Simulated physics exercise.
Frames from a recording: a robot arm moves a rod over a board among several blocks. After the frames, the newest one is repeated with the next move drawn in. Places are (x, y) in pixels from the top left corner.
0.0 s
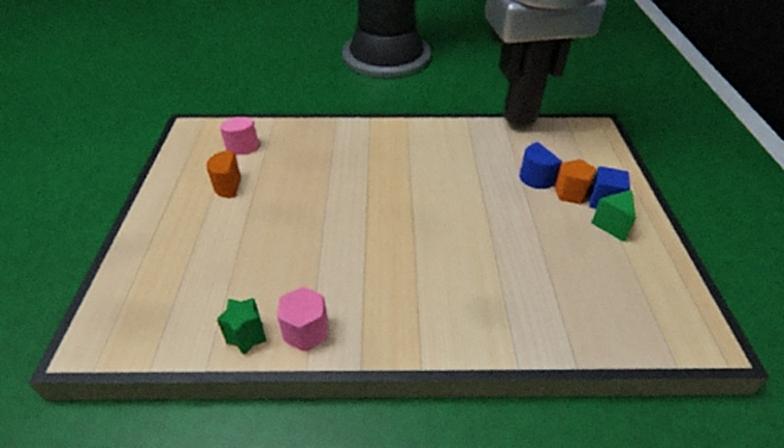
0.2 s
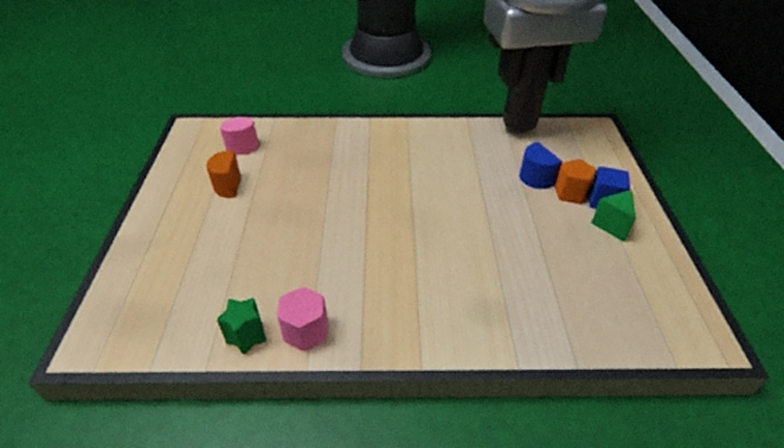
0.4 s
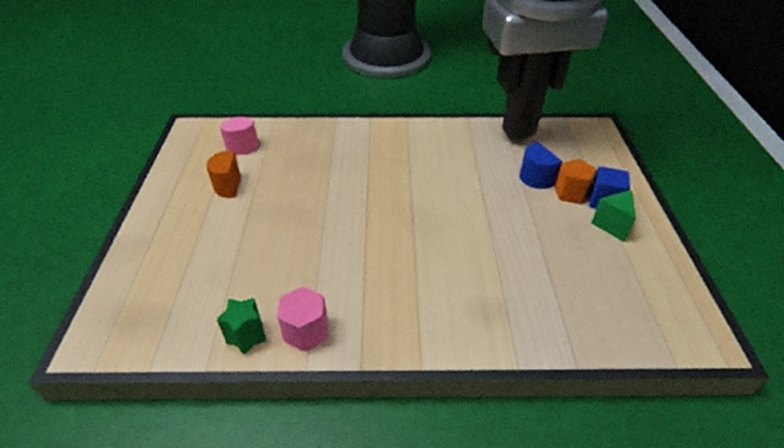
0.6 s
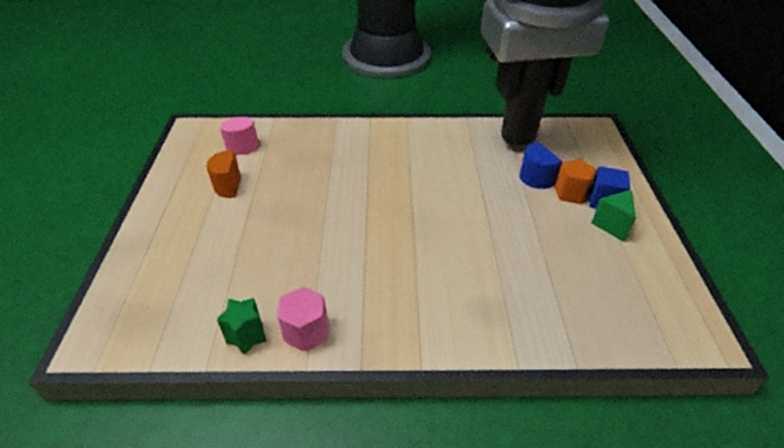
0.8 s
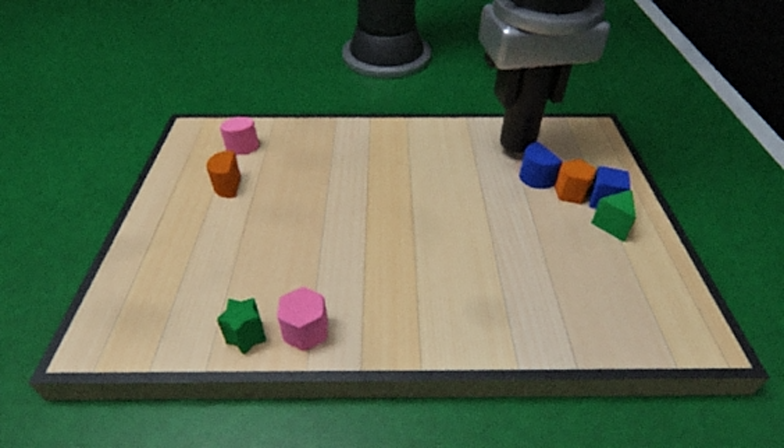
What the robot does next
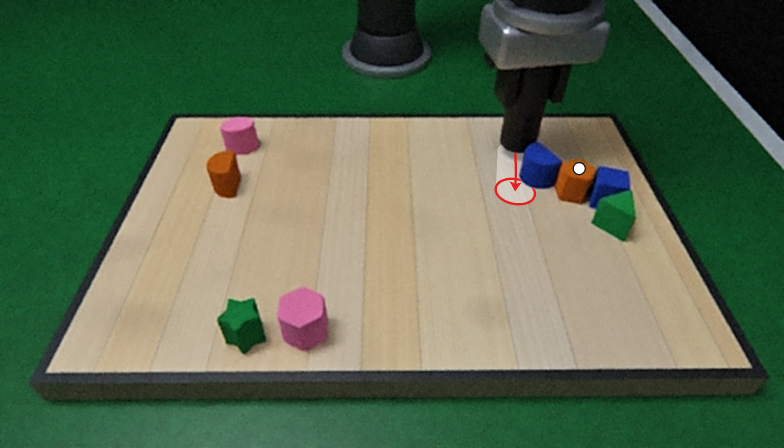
At the start, a robot arm holds a dark rod at the far edge of a wooden board, above a cluster of blue, orange and green blocks on the right. The rod moves slowly toward the viewer, ending close beside the curved blue block, while all the blocks stay in place.
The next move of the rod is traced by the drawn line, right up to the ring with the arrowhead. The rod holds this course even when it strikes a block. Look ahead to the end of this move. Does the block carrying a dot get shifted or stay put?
It gets displaced.
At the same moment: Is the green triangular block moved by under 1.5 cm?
Yes, it checks out.
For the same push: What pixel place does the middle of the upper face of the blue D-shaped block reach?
My best guess is (552, 189).
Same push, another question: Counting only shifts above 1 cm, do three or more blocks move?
No, I don't think so.
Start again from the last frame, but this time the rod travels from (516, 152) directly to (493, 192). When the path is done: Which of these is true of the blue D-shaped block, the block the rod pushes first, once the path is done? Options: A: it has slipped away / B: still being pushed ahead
A
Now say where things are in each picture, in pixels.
The first frame shows rod's lower end at (520, 116); blue D-shaped block at (541, 154); orange pentagon at (579, 169); blue square block at (614, 177); green triangular block at (623, 201).
The second frame shows rod at (520, 123); blocks still.
The third frame shows rod at (519, 129); blocks still.
The fourth frame shows rod at (518, 136); blocks still.
The fifth frame shows rod at (517, 143); blue D-shaped block at (541, 154); orange pentagon at (579, 169); blue square block at (614, 177); green triangular block at (623, 201).
Drawn move, from (516, 152) to (515, 191); the dot is on the orange pentagon.
The first path, step by step. Halfway along, rod at (518, 163); blue D-shaped block at (545, 169); orange pentagon at (586, 177), turned 30° anticlockwise; blue square block at (618, 177).
At the end, rod at (517, 182); blue D-shaped block at (552, 189), turned 20° anticlockwise; orange pentagon at (589, 185), turned 70° anticlockwise; blue square block at (620, 177), turned 15° anticlockwise; green triangular block still.
